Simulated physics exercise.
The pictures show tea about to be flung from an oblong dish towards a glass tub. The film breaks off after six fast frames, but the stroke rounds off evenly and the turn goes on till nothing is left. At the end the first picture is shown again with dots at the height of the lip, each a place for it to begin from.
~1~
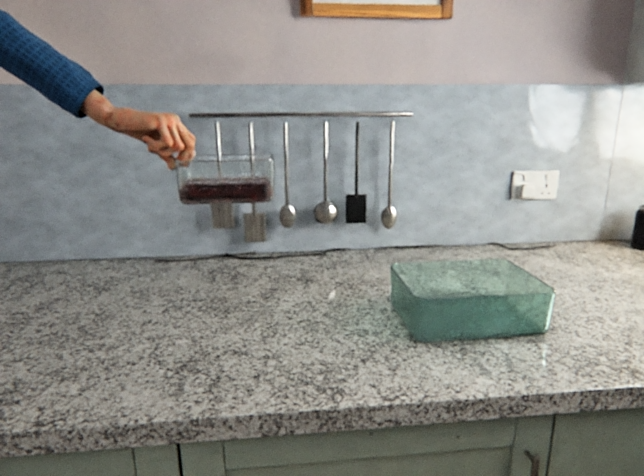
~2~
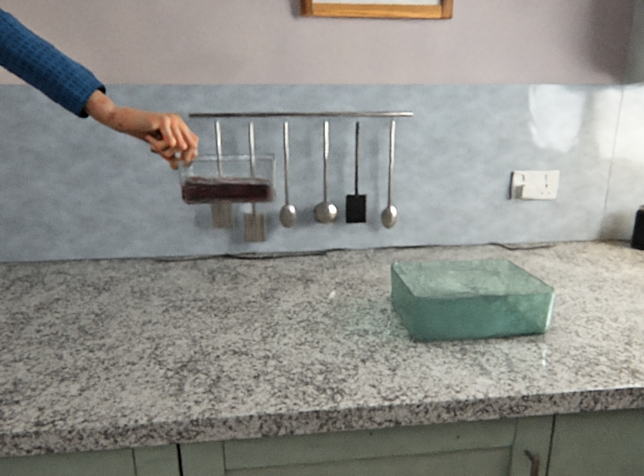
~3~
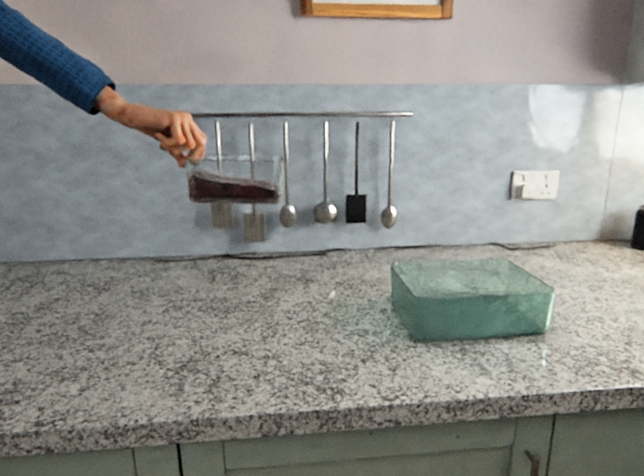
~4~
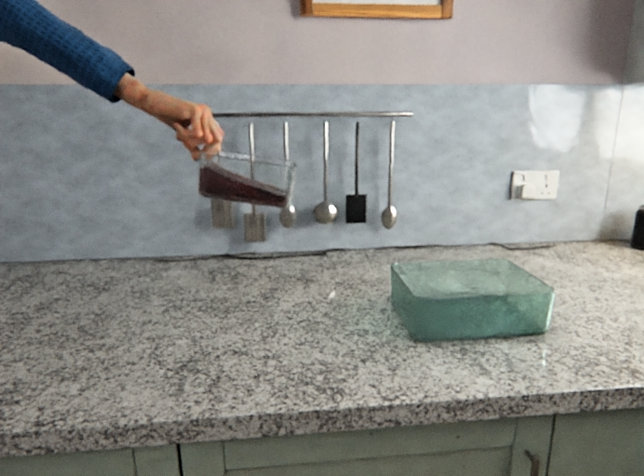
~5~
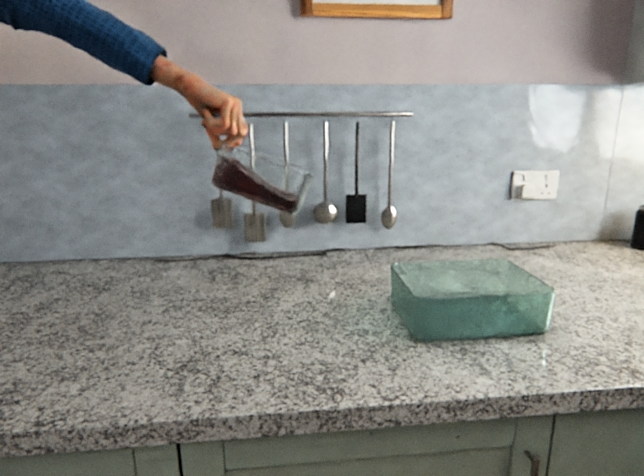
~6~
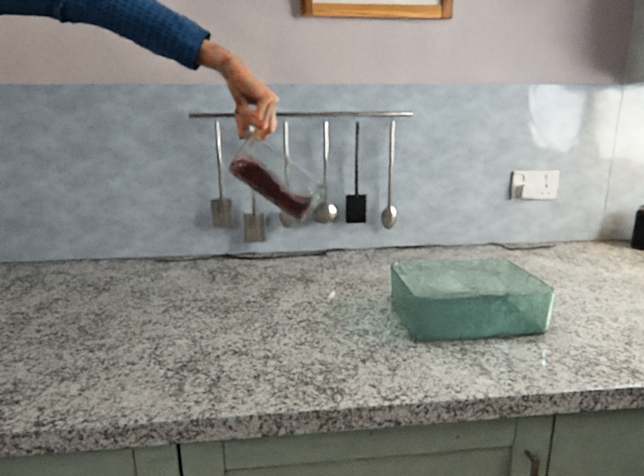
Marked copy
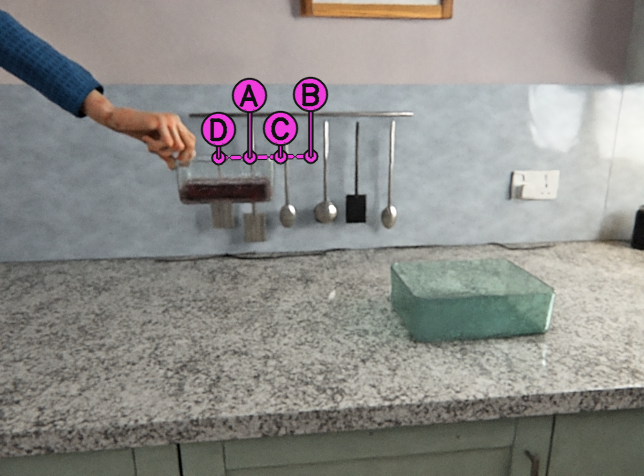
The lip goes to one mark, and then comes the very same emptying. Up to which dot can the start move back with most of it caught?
Go for A.
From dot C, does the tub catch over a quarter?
Yes, it does.
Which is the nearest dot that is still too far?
Dot D.
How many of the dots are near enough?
Three of the four.
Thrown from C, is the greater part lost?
No, that is safe.
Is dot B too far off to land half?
No.
On the marked copy, A at (249, 157); B at (310, 156); C at (280, 156); D at (218, 157).
If A is chosen, about 71 % lands in the tub, 22 % falls short and 8 % goes beside or beyond.
If B is chosen, about 68 % lands in the tub, 8 % falls short and 24 % goes beside or beyond.
If C is chosen, about 67 % lands in the tub, 19 % falls short and 14 % goes beside or beyond.
If D is chosen, about 20 % lands in the tub, 76 % falls short and 4 % goes beside or beyond.
